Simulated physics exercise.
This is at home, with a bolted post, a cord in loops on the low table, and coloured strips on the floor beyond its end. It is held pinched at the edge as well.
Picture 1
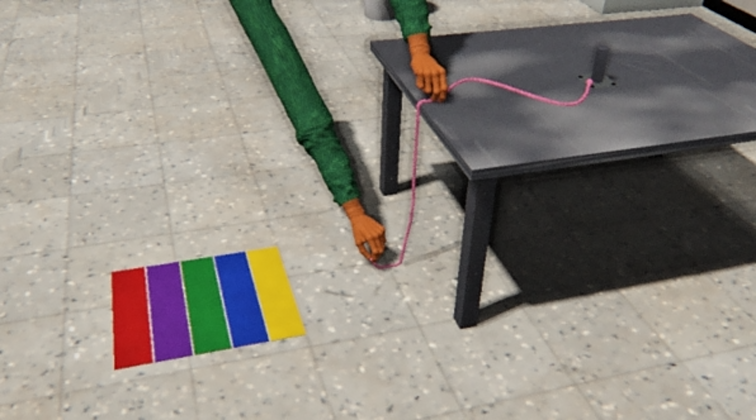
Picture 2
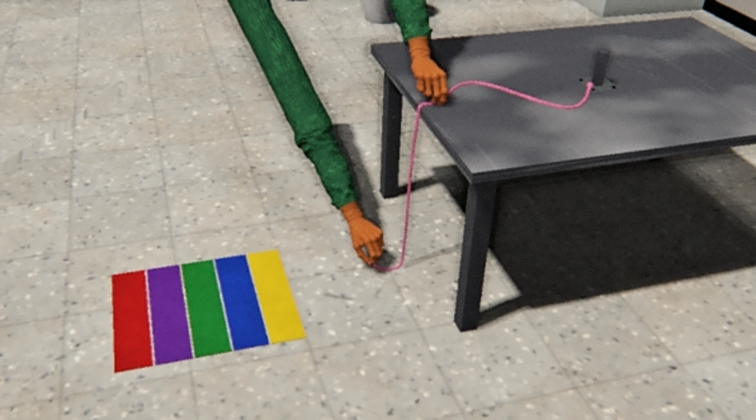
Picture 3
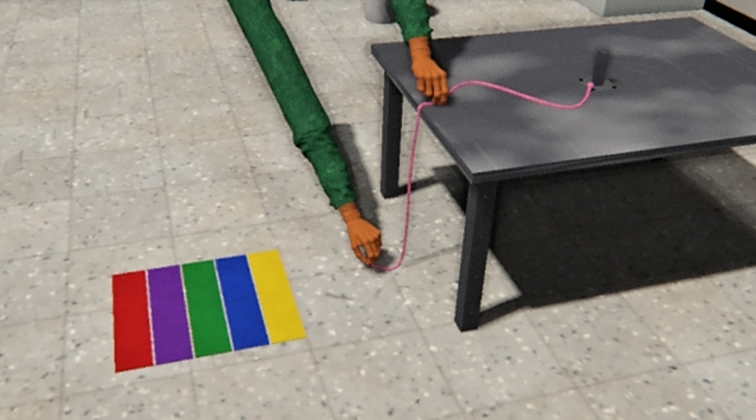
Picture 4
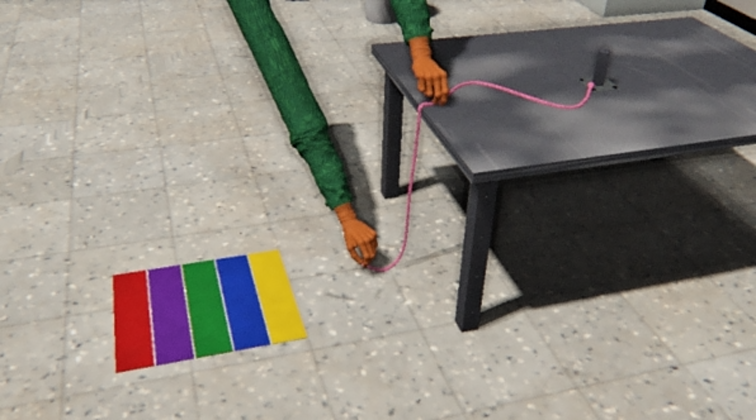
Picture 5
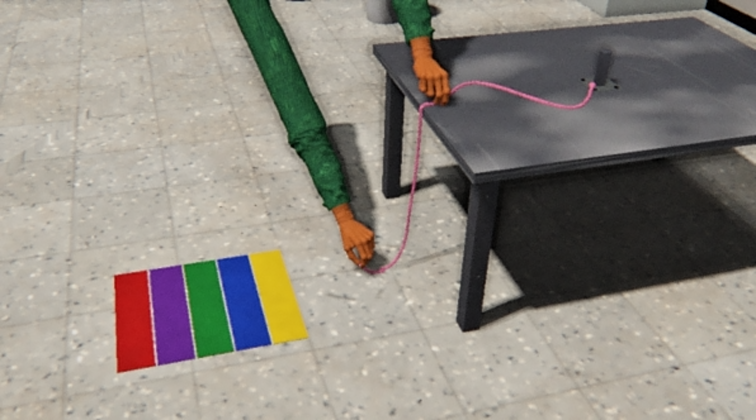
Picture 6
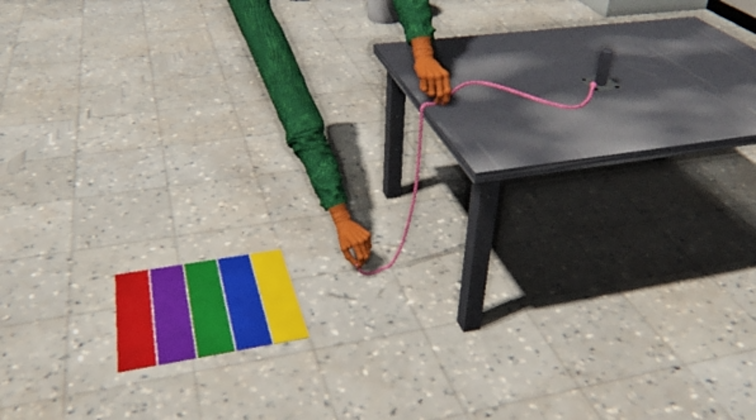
At home, a hand slowly moves the pink cord's low end slightly left near coloured strips.
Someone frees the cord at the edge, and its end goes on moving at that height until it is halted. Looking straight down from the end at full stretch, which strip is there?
The purple strip is there.
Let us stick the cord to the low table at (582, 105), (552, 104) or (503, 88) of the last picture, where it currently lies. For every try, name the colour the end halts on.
The end stops at green, then green, then blue.
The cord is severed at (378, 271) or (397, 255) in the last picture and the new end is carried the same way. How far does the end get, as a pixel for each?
About (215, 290) and (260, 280).
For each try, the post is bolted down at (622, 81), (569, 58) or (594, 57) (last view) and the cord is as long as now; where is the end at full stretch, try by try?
Approximate places, in that order: (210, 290), (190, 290), (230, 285).
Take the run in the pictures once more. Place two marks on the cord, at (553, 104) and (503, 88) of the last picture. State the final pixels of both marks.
First near (516, 93), second near (465, 100).
A little later, end near (238, 284); over blue.
Next, end near (198, 290); over green.
When it is tight, end near (174, 294); over purple. It gets as far as the purple strip.
